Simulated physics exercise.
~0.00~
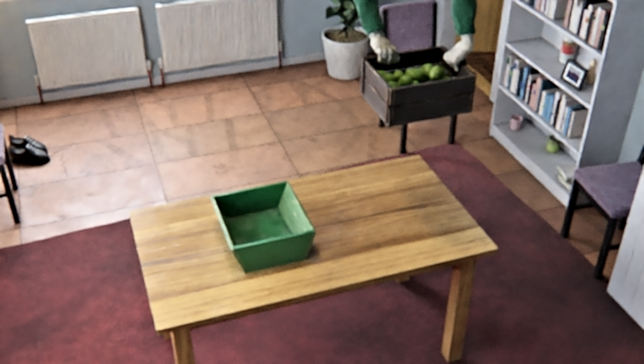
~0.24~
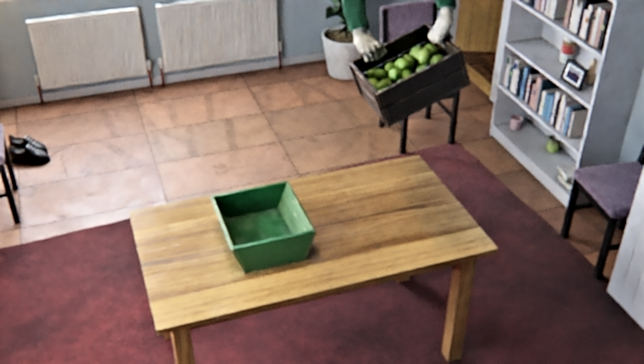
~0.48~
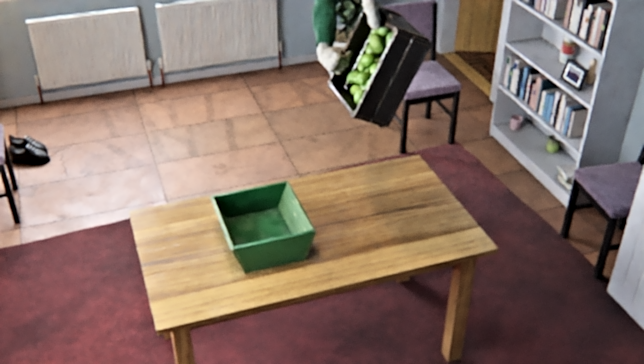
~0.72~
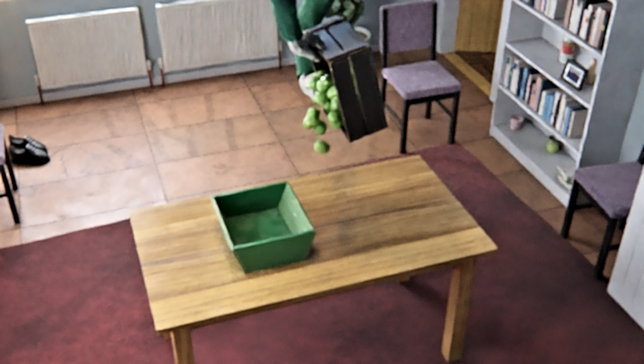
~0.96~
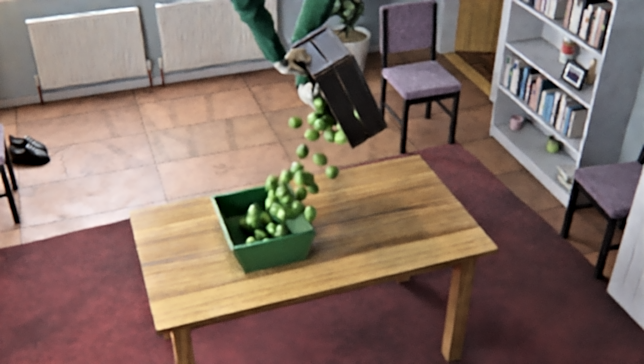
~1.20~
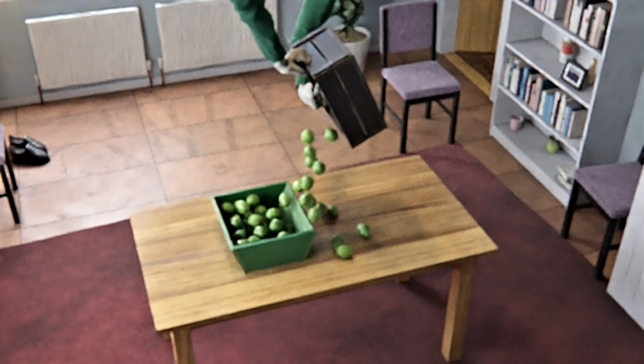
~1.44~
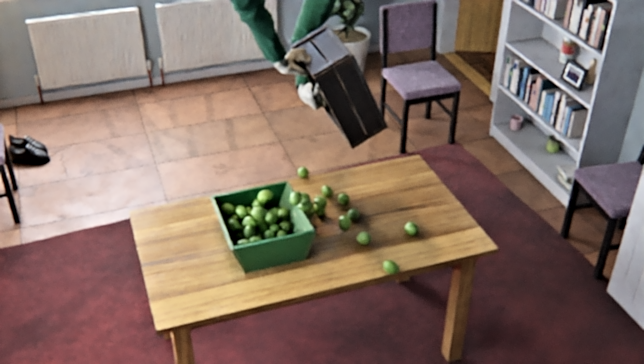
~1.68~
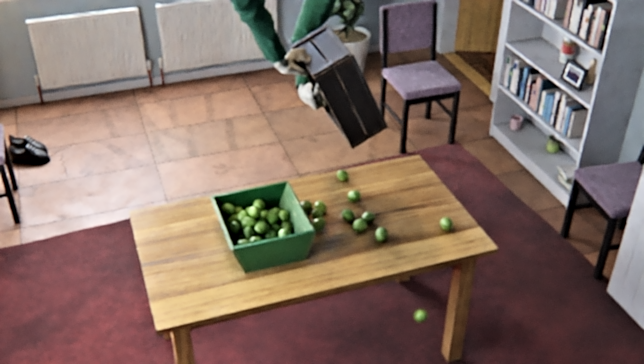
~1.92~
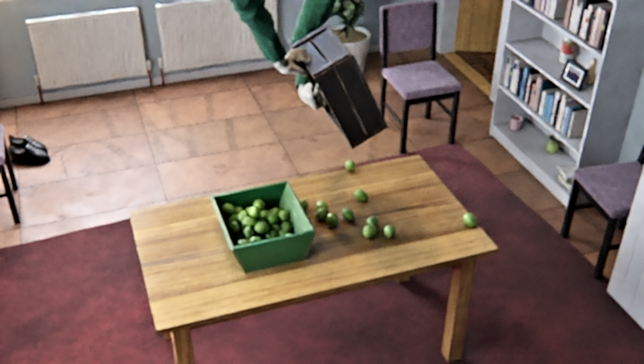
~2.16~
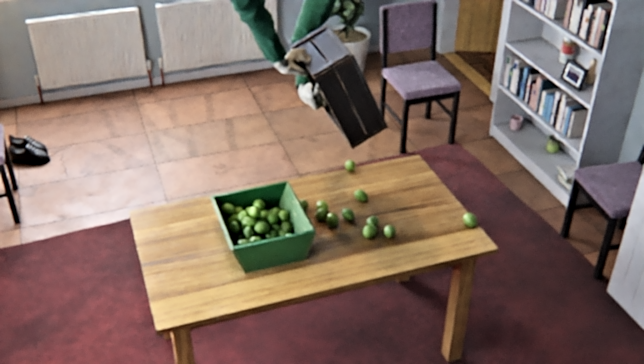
Limes tumble from a tipped black crate, most filling a green tub, others scattering outside it.
